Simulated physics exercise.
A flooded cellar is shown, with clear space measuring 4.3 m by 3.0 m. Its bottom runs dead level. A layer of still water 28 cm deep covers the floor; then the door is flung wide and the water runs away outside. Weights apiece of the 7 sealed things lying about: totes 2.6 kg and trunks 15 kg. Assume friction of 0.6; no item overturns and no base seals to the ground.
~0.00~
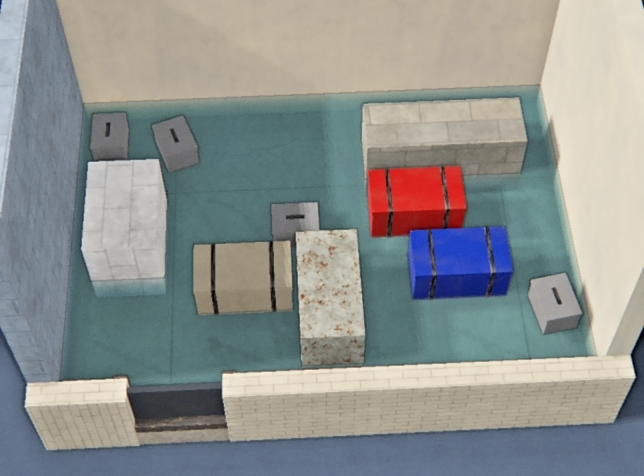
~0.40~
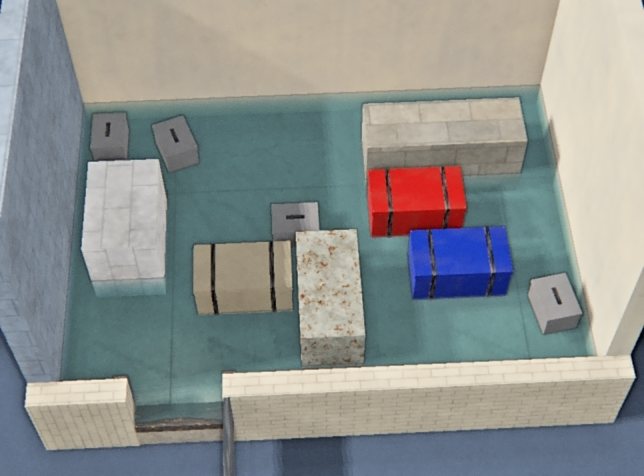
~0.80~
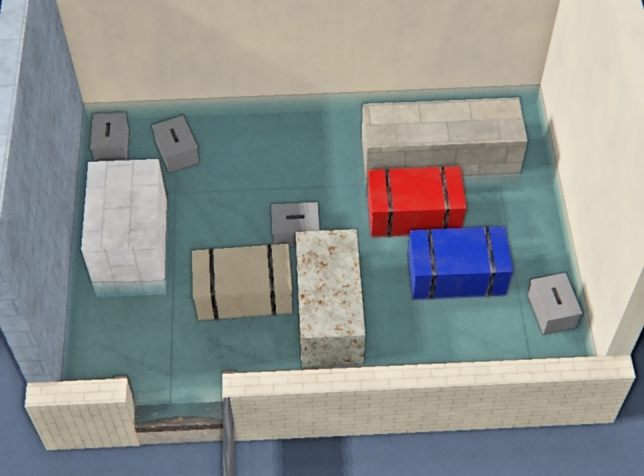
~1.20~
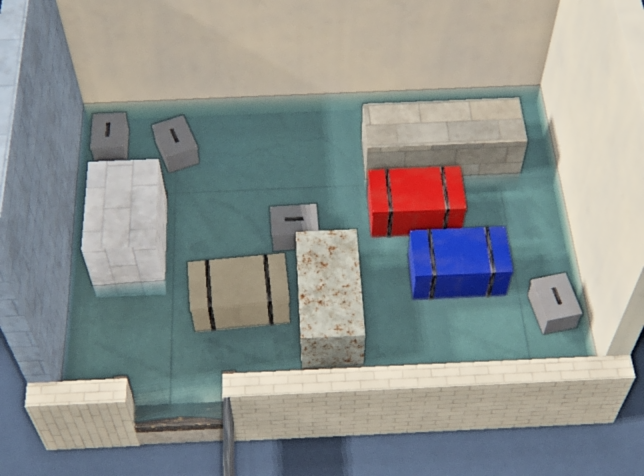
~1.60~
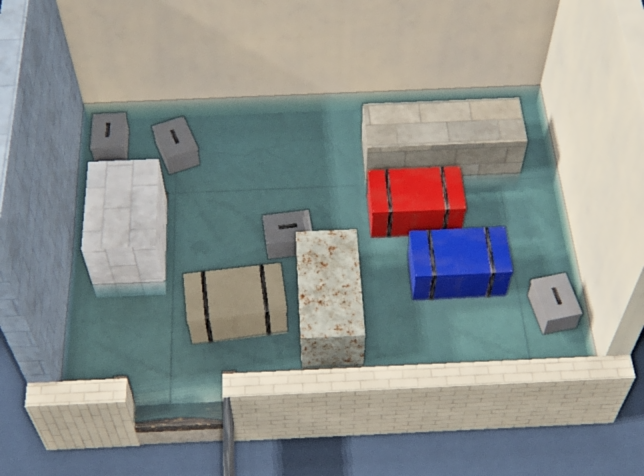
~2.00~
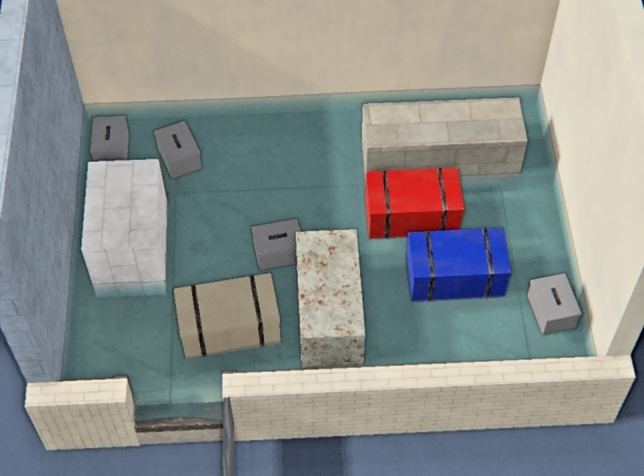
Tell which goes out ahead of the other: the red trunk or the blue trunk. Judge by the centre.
Red.
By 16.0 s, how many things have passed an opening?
By my count, 3.
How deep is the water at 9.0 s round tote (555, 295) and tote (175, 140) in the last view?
First about 21 cm, second about 19 cm.
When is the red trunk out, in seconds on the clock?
Close to 14.0 s, I'd say.
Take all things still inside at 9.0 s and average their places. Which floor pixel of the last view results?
It sits at about (291, 267).
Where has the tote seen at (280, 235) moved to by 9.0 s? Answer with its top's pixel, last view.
(248, 321).
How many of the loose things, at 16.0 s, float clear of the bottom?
Count at that moment: 4.
After 4.0 s the red trunk is near (379, 191), 0.3 m from its start, afloat; the blue trunk is near (442, 253), 0.2 m from its start, afloat; 1 of 7 are out; 6 afloat.
After 9.0 s the red trunk is near (276, 213), 1.2 m from its start, afloat; the blue trunk is near (412, 242), 0.4 m from its start, afloat; 1 of 7 are out; 6 afloat.
After 16.0 s the red trunk has gone out (at 13.9 s); the blue trunk is near (380, 208), 0.8 m from its start, afloat; 3 of 7 are out; 4 afloat.
After 20.0 s the red trunk has gone out (at 13.9 s); the blue trunk is near (368, 206), 0.9 m from its start, afloat; 4 of 7 are out; 3 afloat.
